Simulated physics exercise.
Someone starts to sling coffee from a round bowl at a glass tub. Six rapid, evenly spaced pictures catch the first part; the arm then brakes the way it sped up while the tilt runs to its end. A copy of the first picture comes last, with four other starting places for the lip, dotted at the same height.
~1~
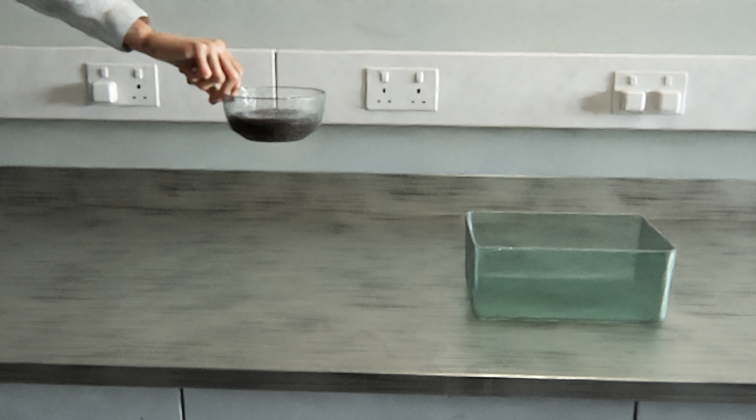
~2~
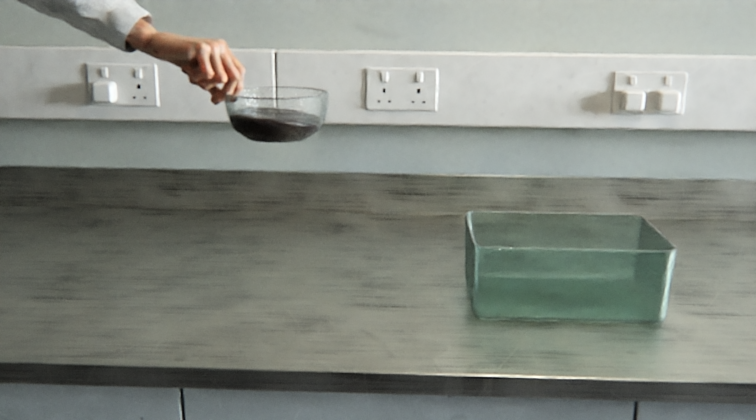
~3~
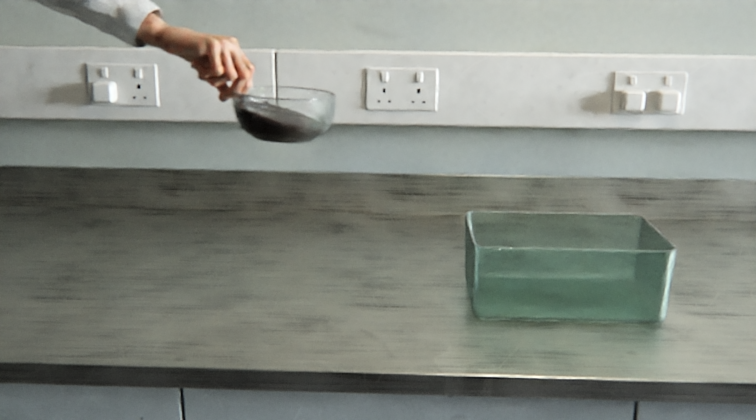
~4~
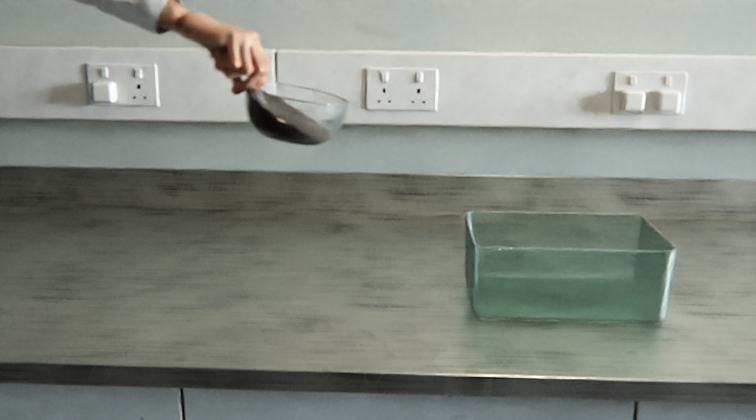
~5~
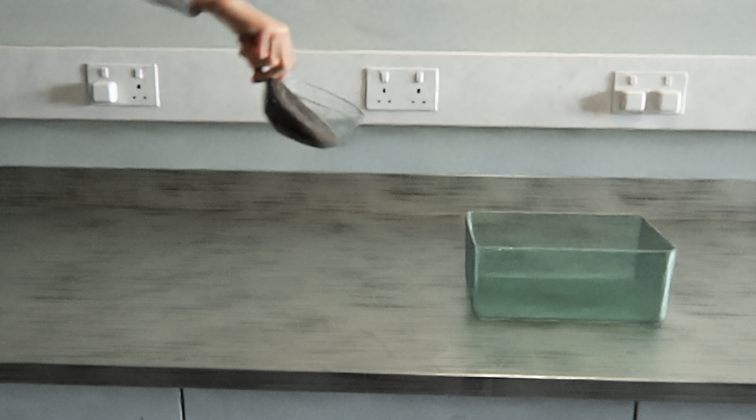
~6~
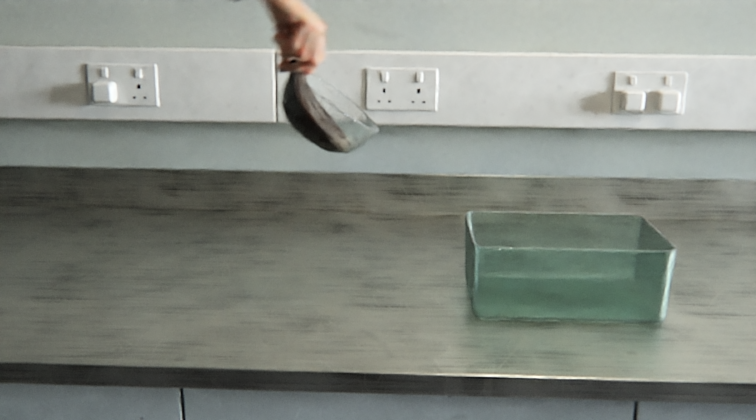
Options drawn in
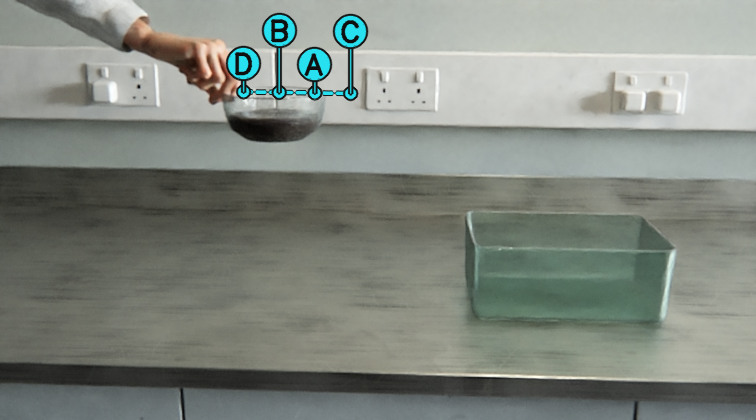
At first, a hand at the upper left holds a round glass bowl of dark liquid level above a counter, with a greenish glass tub sitting at the right. The hand then moves rightward, tilting the bowl gradually and then more steeply, as the dark liquid shifts inside the slanting bowl.
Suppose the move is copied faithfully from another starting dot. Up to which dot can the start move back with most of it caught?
It is C.
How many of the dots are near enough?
One of the four.
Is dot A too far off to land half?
Yes, that goes wrong.
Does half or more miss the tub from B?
Yes, it does.
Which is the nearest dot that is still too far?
A it is.
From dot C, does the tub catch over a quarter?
Yes, it does.
In cyan, A at (314, 92); B at (279, 92); C at (350, 93); D at (243, 91).
With A, about 31 % lands in the tub, 65 % falls short and 4 % goes beside or beyond.
With B, about 4 % lands in the tub, 94 % falls short.
With C, about 62 % lands in the tub, 29 % falls short and 8 % goes beside or beyond.
With D, about 0 % lands in the tub, 99 % falls short.
